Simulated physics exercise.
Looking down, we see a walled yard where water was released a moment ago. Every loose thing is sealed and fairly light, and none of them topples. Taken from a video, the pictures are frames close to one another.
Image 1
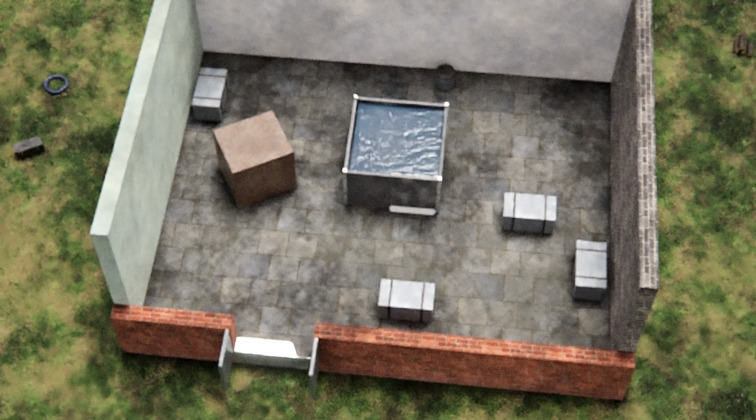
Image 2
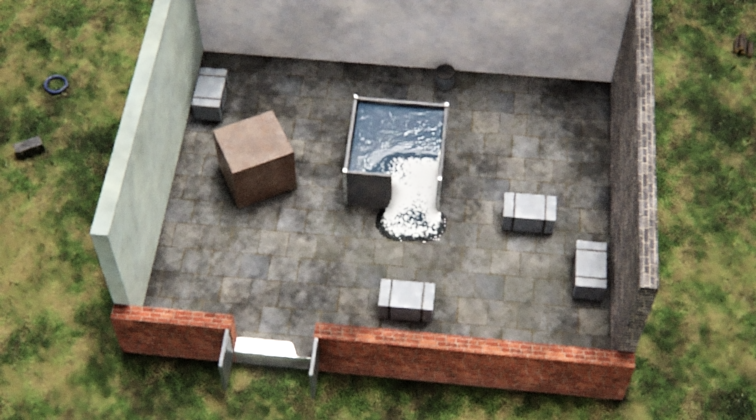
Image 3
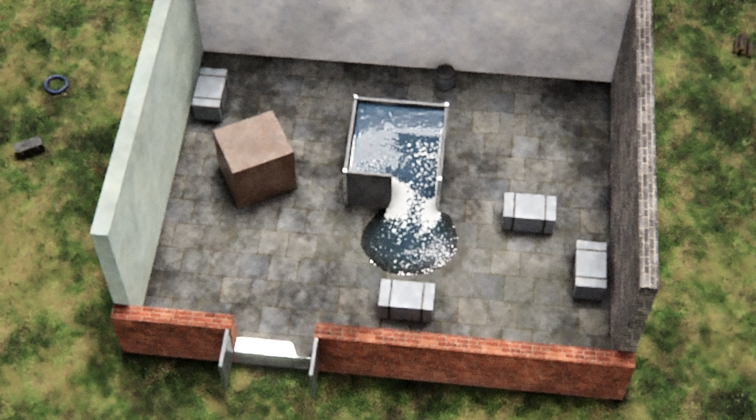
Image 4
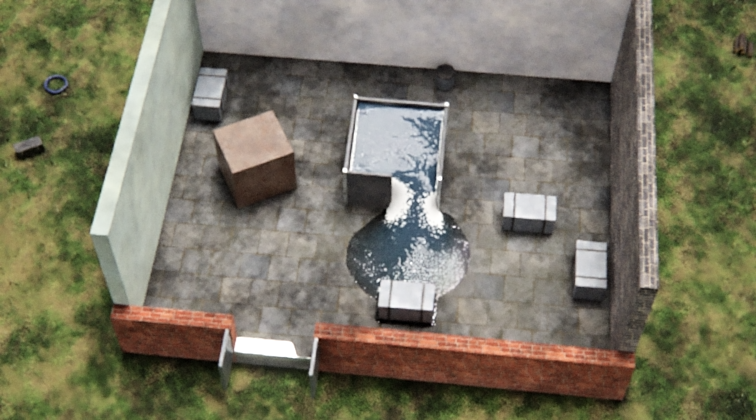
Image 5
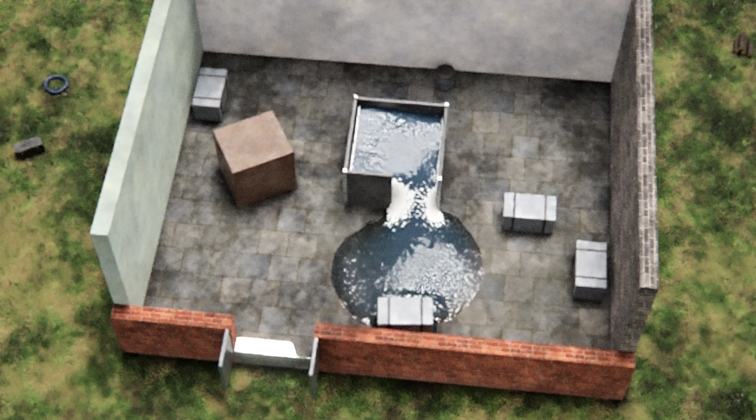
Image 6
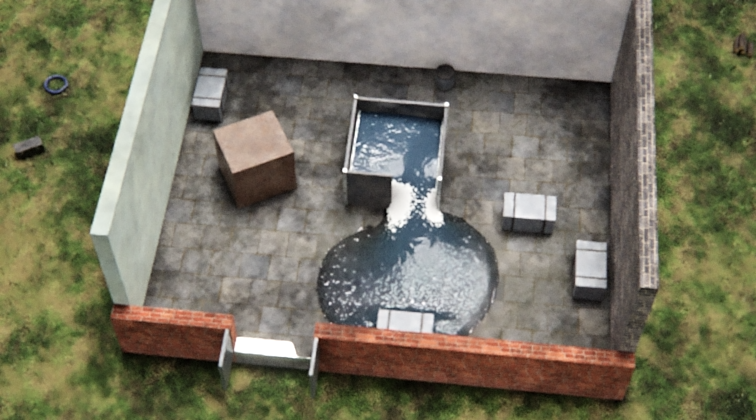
A walled yard with a paved floor and grass outside is seen from high above by a still camera. A raised square tank of water stands near the middle, with a brown box to its left, five silvery trunks around the floor, and a low red brick wall in front. Water pours from the tank's front, spreads into a widening pool, surrounds the nearest trunk and shifts it slightly toward the brick wall.
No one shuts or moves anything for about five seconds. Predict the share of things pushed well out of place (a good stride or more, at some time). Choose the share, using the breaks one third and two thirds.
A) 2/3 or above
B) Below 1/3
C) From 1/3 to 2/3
From 1/3 to 2/3.
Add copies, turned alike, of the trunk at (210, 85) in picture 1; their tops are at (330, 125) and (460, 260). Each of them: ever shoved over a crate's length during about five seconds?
Sequence: Scarcely shifts; knocked aside.
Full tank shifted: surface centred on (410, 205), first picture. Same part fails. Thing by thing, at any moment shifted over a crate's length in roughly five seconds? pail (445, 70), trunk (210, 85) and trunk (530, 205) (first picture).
First never got that far, then never got that far, then got that far.
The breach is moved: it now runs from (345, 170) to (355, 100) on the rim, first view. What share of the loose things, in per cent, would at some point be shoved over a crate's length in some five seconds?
That works out to some 20 %.
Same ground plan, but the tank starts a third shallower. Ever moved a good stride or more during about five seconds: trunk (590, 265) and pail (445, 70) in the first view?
First: Travelled that far. Second: Stayed within that.
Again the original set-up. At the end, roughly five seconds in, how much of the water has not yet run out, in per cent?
Close to 92 percent of it stays.
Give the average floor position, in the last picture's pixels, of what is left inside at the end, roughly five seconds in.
Average floor point: Approx. (409, 160).
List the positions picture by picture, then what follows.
In the first frame, a trunk at (407, 294), on the bottom; a trunk at (530, 206), on the bottom; 0 of 5 have shifted.
In the second frame, a trunk at (407, 294) rests on the ground; a trunk at (530, 206), on the bottom; 0 of 5 have shifted.
In the third frame, a trunk at (407, 294), on the bottom; a trunk at (530, 206) rests on the ground; 0 of 5 have shifted.
In the fourth frame, a trunk at (407, 295) rests on the ground; a trunk at (530, 206), on the bottom; 0 of 5 have shifted.
In the fifth frame, a trunk at (405, 311), on the bottom, close to its start; a trunk at (530, 206) rests on the ground; 1 of 5 have shifted.
In the sixth frame, a trunk at (405, 325) rests on the ground, a stride from its start; a trunk at (530, 206) rests on the ground; 1 of 5 have shifted.
A moment on, 1 of 5 are well off their spots; 1 afloat.
Next, 1 of 5 are well off their spots; 1 afloat.
Later, 2 of 5 are well off their spots; 2 afloat.
In the end, 3 of 5 are well off their spots, and 3 have been at some point; 1 afloat.
